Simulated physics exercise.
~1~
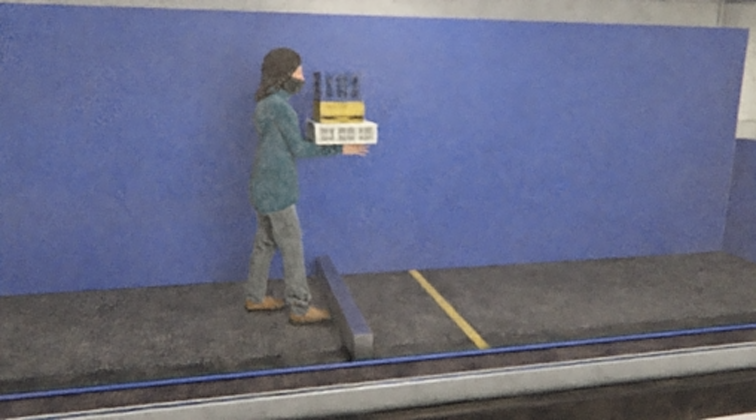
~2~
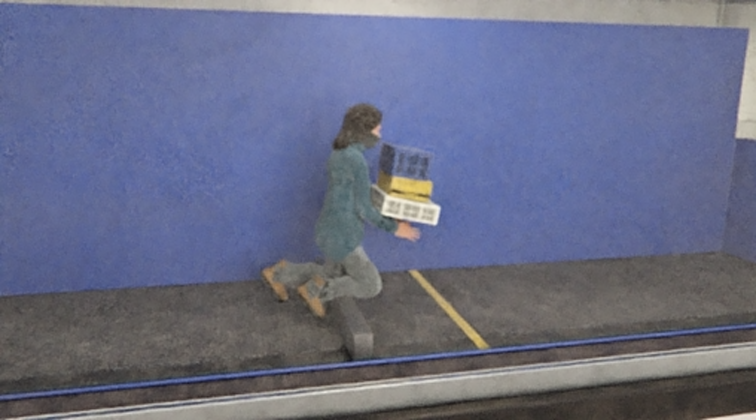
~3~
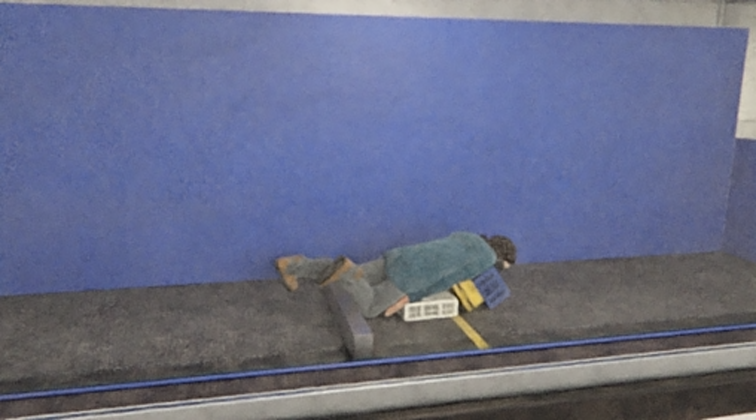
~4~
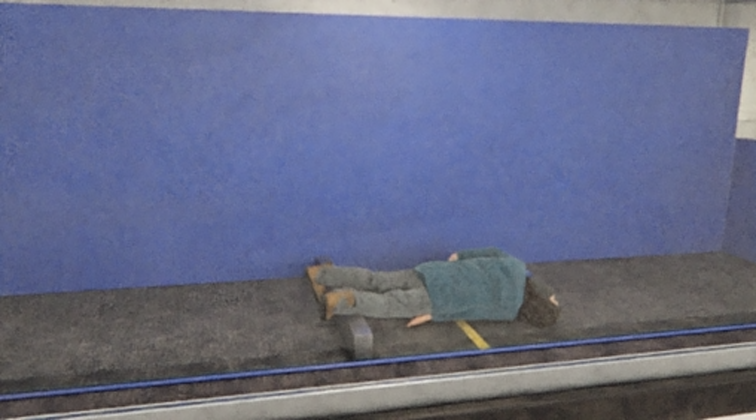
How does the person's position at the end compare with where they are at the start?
At the start the person is upright on the left side of the low rail. By the end they are farther right and lower down, lying stretched out on the floor with their head past the yellow line.
